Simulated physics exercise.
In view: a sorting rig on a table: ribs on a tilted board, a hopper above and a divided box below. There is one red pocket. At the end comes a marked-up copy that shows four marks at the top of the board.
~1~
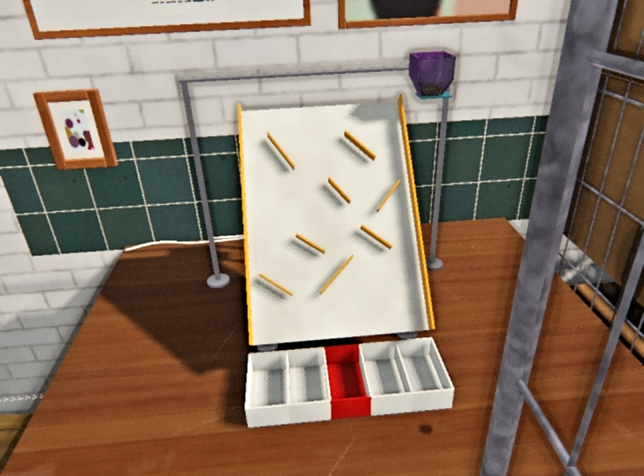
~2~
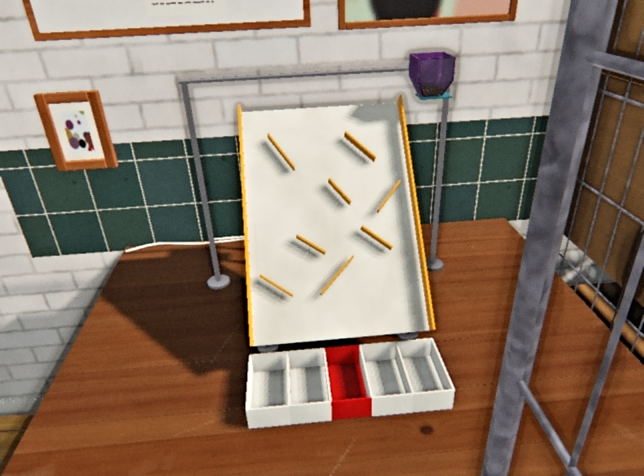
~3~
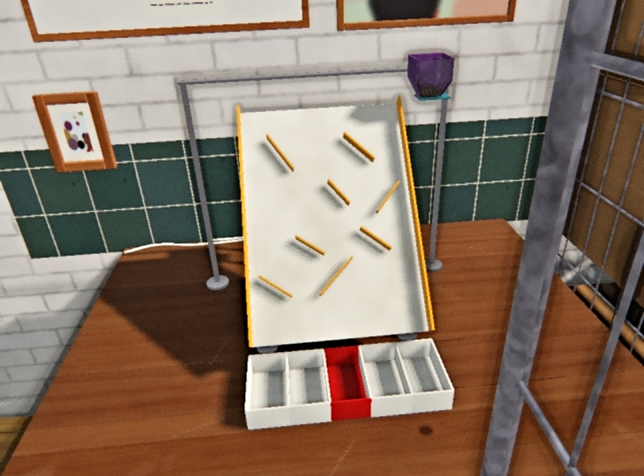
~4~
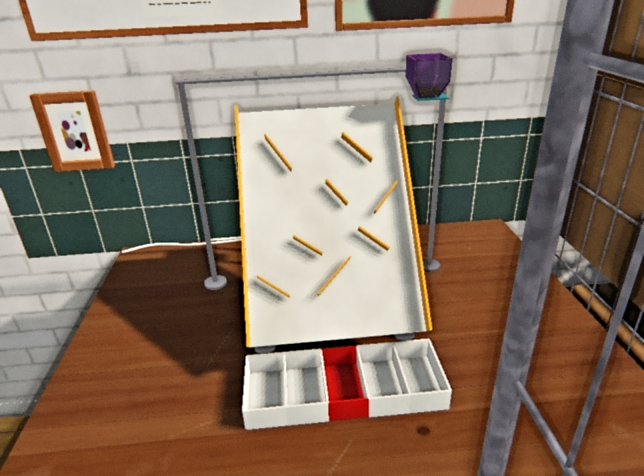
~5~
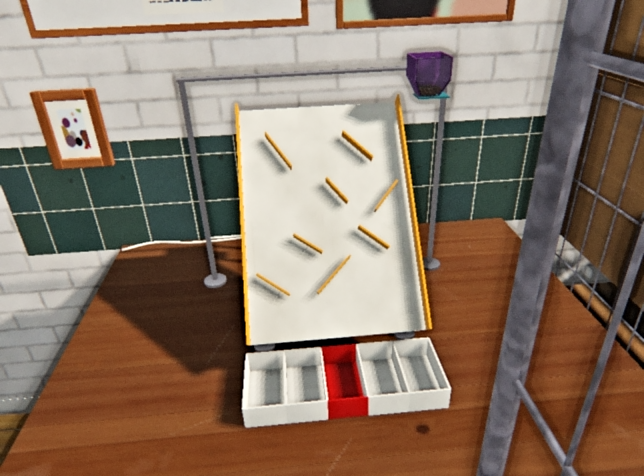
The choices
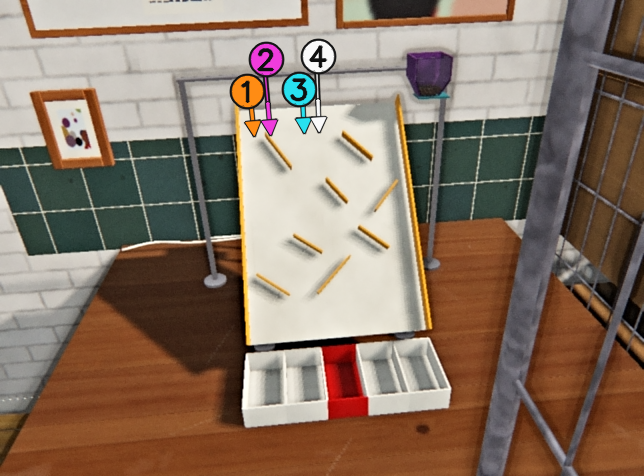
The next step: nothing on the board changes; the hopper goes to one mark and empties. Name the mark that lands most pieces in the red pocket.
Take 1.
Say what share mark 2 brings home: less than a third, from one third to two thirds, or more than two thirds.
Mark 2 gives less than a third.
On the marked copy, mark 1 meets the board at (253, 130); mark 2 meets the board at (270, 129); mark 3 meets the board at (304, 127); mark 4 meets the board at (319, 126).
With 1, about a third in the red pocket, about half in other pockets, a small part outside the box.
With 2, a small part in the red pocket, most in other pockets, a small part outside the box.
With 3, a stray few in the red pocket, nearly all in other pockets, a small part outside the box.
With 4, a small part in the red pocket, most in other pockets, a small part outside the box.
